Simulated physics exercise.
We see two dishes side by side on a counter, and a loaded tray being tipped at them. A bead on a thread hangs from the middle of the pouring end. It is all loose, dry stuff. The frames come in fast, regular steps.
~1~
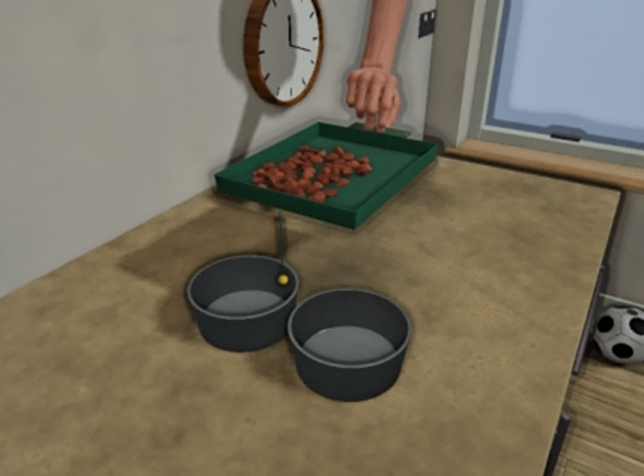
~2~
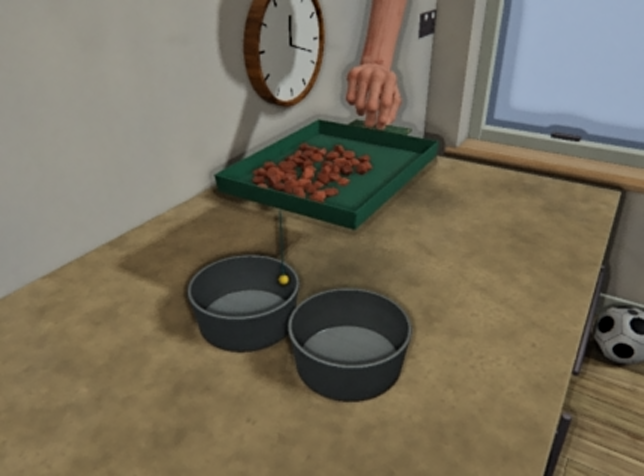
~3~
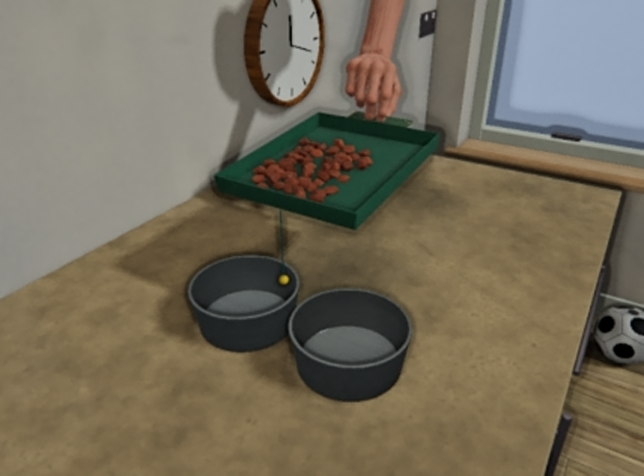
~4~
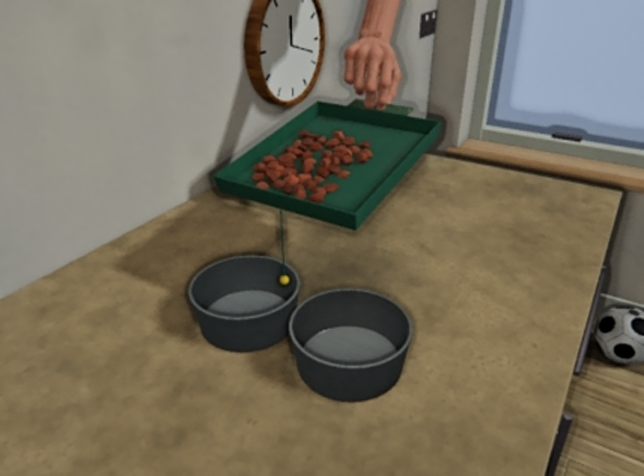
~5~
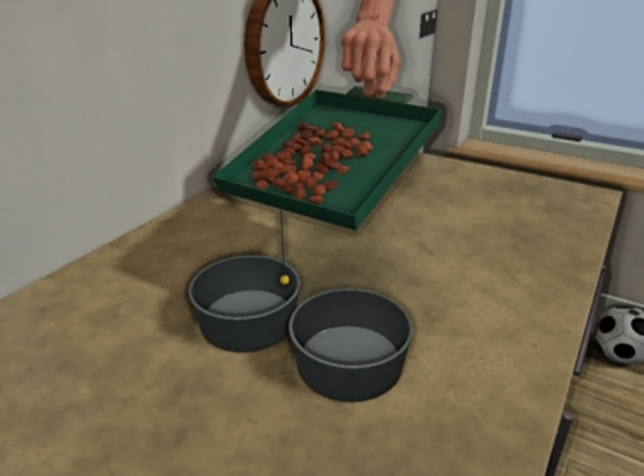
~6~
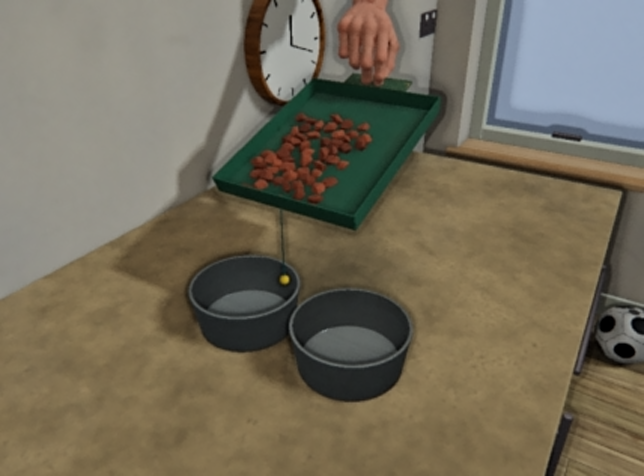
The clip opens on a hand at the far edge of a green tray of reddish-brown chunks, held level above two dark dishes on a counter. The hand then raises that far edge steadily, slanting the tray toward the dishes, while the chunks stay heaped on it and the small yellow bead hangs almost still.
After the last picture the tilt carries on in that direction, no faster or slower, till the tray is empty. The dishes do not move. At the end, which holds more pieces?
It favours the left-hand dish.
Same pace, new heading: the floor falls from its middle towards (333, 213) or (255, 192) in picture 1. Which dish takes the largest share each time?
One: The right dish. Two: The left-hand dish.
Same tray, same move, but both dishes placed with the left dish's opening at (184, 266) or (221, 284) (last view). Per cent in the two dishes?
The first gives 60 %, the second 70 %.
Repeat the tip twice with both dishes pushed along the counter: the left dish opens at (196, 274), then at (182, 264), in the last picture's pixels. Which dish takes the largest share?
At the first place the right dish, at the second the right one.
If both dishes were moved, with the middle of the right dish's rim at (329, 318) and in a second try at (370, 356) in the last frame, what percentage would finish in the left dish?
Roughly 40 per cent, and 80 per cent.
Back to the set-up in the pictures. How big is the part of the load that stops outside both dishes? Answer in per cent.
It comes to 30 per cent or so.
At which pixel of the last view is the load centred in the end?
Roughly at (258, 337).
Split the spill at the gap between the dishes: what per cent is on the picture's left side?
Roughly 90 in a hundred.
Shortly afterwards, tray tipped steeply; the whole lot on the tray.
Next, tray tipped past a quarter turn; the bulk on the tray; only a few in the right dish; a little in the left dish; near a quarter in the air.
Some moments later, tray tipped past a quarter turn; near a quarter in the right dish; near half in the left dish; near a third outside both.
In the end, tray tipped past a quarter turn; near a quarter in the right dish; near half in the left dish; near a third outside both.
